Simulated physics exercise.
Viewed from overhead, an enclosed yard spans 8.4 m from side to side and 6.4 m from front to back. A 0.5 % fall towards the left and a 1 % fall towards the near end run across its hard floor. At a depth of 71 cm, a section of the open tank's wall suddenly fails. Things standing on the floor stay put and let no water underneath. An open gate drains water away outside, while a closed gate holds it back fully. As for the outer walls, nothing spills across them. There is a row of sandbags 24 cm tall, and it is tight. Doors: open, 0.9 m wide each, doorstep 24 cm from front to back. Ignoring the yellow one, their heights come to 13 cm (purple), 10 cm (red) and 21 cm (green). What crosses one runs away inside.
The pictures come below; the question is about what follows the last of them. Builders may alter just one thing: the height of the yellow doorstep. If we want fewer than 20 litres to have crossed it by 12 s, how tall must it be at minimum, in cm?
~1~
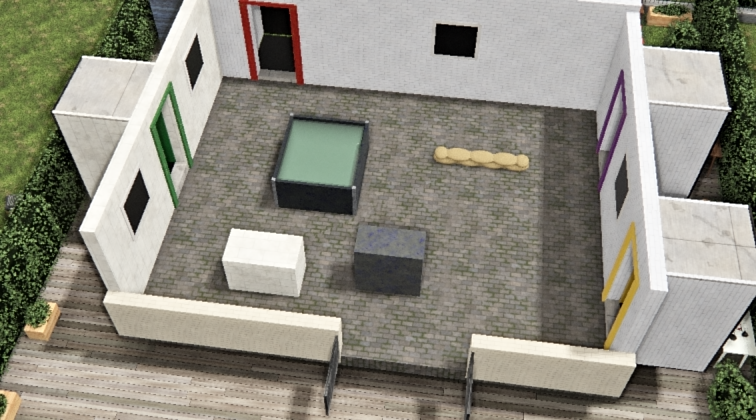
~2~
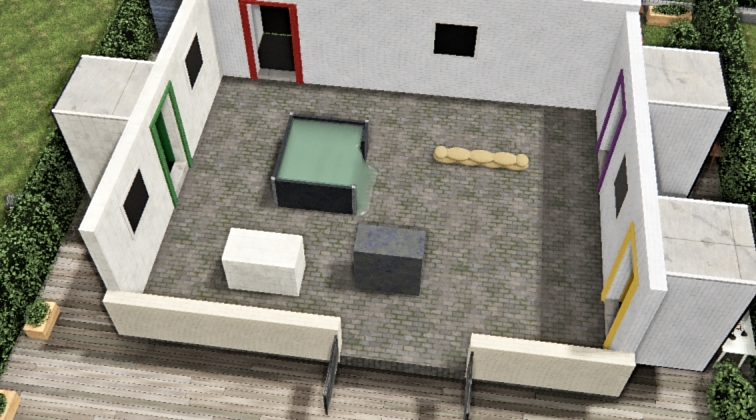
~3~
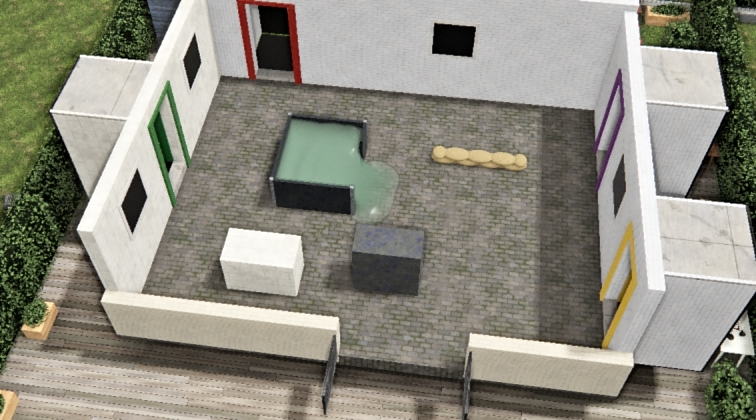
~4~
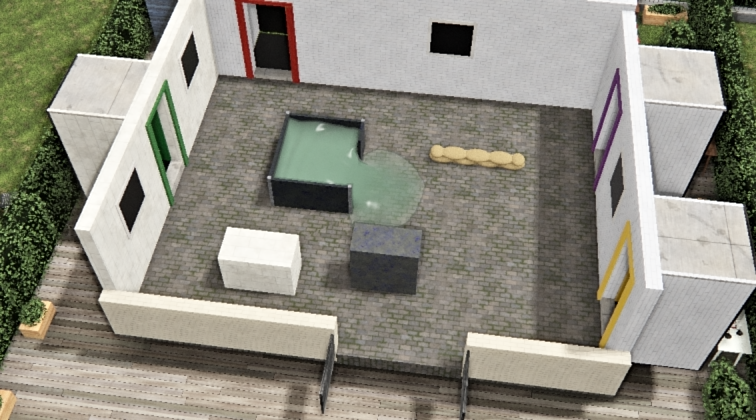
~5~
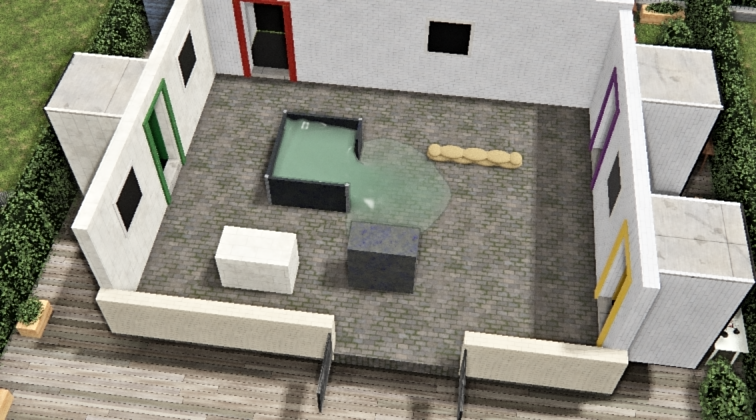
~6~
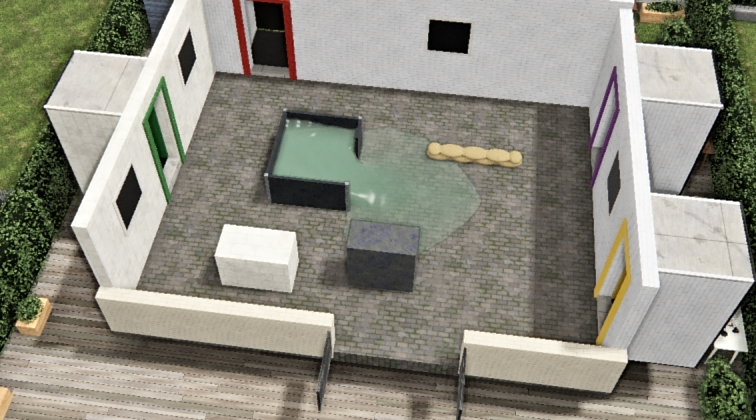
It needs to be roughly 12.5 cm tall.
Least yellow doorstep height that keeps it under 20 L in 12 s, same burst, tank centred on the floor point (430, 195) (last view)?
With that change, some 13.0 centimetres.
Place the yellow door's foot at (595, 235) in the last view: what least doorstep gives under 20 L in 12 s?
Close to 14.5 cm at the least.
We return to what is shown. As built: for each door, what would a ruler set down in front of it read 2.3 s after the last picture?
Depth (cm): Yellow 17 / purple 14 / red 0 / green 0.
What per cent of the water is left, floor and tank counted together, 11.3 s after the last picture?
I'd say near 84 per cent is still there.
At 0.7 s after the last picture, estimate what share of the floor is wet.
Near 25 per cent of the open floor.
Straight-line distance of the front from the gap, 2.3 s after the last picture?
5.8 m.
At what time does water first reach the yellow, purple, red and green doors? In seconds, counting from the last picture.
Arrives: Yellow 1.4 s / purple 1.0 s / red 9.5 s / green 10.0 s.
Then, 0.7 s after the last picture water covers 25 % of the floor, deepest (29 cm) near (361, 196); it has not reached the yellow door.
Then, 2.3 s after the last picture water covers 40 % of the floor, deepest (30 cm) near (593, 361); 17 cm at the yellow door, 8 litres in over its 11 cm doorstep.
Then, 11.3 s after the last picture water covers 90 % of the floor, deepest (8 cm) near (127, 314); 4 cm at the yellow door, 34 litres in over its 11 cm doorstep.
At the yellow door as built, the water peaked near 18 cm, 2.7 s after the last picture.
Run again over the same 12 s with other heights there, 35 litres in over 11 cm, 7 litres over 15 cm. The limit of 20 litres is kept from about 12.5 cm up.
